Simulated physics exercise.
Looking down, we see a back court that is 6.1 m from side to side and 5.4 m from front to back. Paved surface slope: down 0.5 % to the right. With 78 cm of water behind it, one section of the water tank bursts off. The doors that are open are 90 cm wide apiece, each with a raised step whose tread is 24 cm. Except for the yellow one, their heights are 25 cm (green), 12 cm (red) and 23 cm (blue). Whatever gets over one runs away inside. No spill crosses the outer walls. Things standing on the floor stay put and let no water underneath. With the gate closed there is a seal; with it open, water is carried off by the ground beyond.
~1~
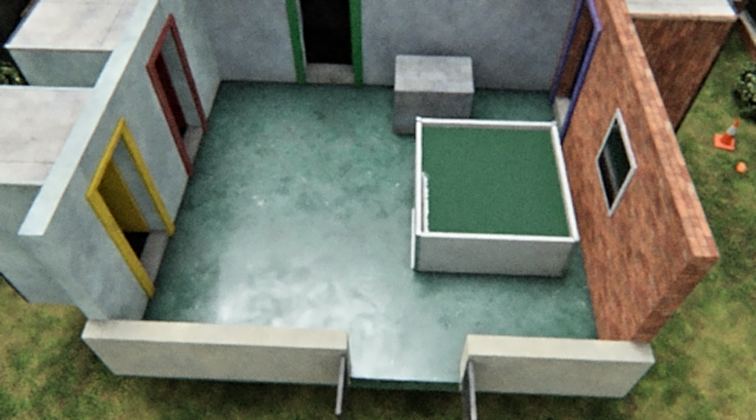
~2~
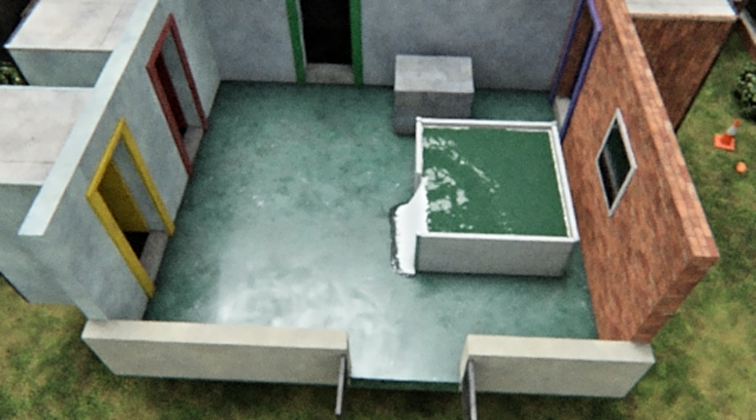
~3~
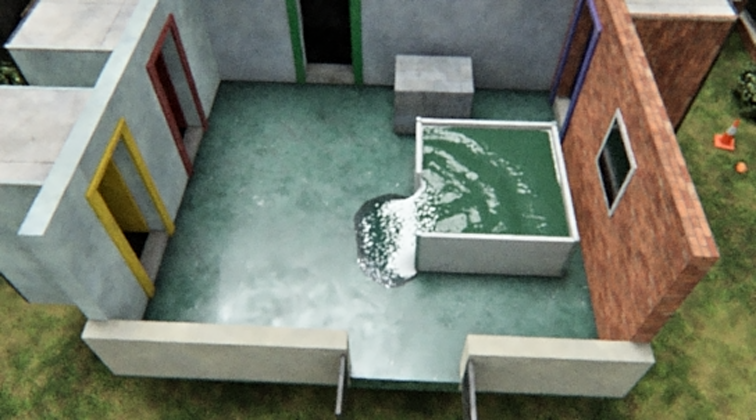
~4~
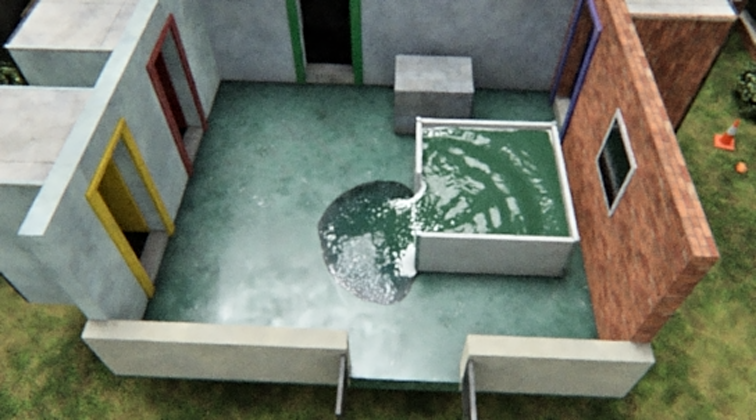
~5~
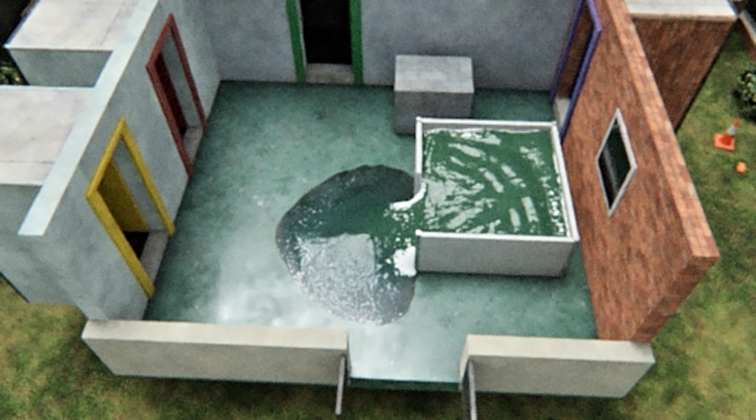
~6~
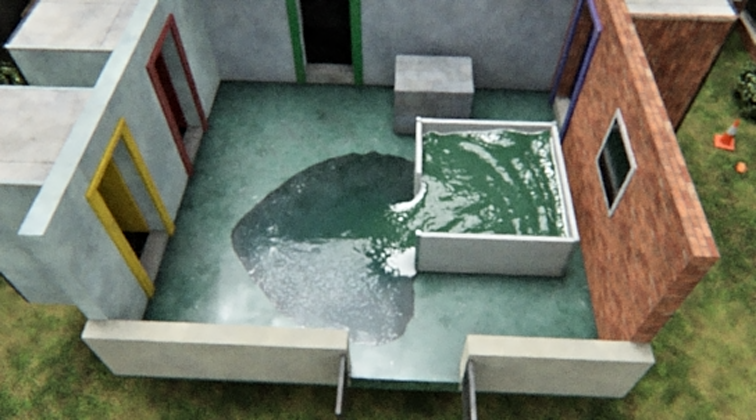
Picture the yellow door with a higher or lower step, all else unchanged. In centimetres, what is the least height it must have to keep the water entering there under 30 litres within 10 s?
25 cm.
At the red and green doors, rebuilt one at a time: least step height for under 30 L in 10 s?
You'd want some 13.5 cm at red and some 10.5 cm at green.
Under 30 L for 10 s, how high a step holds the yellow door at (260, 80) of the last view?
Roughly 19 cm.
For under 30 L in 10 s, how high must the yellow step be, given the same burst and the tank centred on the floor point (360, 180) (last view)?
Close to 29 cm would do it.
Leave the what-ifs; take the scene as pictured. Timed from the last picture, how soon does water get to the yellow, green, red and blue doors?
The yellow door gets it at 0.3 s, the green door at 2.0 s, the red door at 0.7 s and the blue door at 5.5 s.
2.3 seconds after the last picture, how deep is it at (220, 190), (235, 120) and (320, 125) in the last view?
Roughly 10, 12 and 1 cm, in turn.
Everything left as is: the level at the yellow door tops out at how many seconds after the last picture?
I'd say near 1.8 seconds.
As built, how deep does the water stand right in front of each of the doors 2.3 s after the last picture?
In cm - yellow: 29, green: 1, red: 17, blue: 0.
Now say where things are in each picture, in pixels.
The first picture shows the water tank at (490, 179) is whole and still, 78 cm deep; the yellow door at (138, 219) is dry.
In the second picture, the front is at (396, 249), 0.3 m from the gap at (419, 227); 0.3 m2 of floor is wet, 78 cm left at the back.
In the third picture, the front is at (360, 231), 0.9 m from the gap at (419, 228); 1.1 m2 of floor is wet, 78 cm left at the back.
In the fourth picture, the gap is at (419, 229), the front 1.4 m out at (324, 232); the back of the water tank holds 78 cm.
In the fifth picture, the front is at (282, 241), 2.0 m from the gap at (419, 229); 4.1 m2 of floor is wet, 73 cm left at the back.
In the sixth picture, the gap is at (419, 228), the front 2.7 m out at (237, 242); the back of the water tank holds 67 cm; 1.1 m in a straight line remain to the yellow door at (138, 219).
Then, 0.7 s after the last picture water covers 50 % of the floor, deepest (44 cm) near (412, 246); 25 cm at the yellow door, 11 litres in over its 15 cm step.
Then, 2.3 s after the last picture water covers 55 % of the floor, deepest (32 cm) near (219, 340); 29 cm at the yellow door, 128 litres in over its 15 cm step.
Then, 9.3 s after the last picture water covers 95 % of the floor, deepest (18 cm) near (413, 164); 10 cm at the yellow door, 175 litres in over its 15 cm step.
At the yellow door as built, the water peaked near 33 cm, 1.9 s after the last picture.
With a step of 22.5 cm, 51 litres would have come in within the 10 s; with 30 cm, 6 litres. So under 30 litres takes about 25 cm.
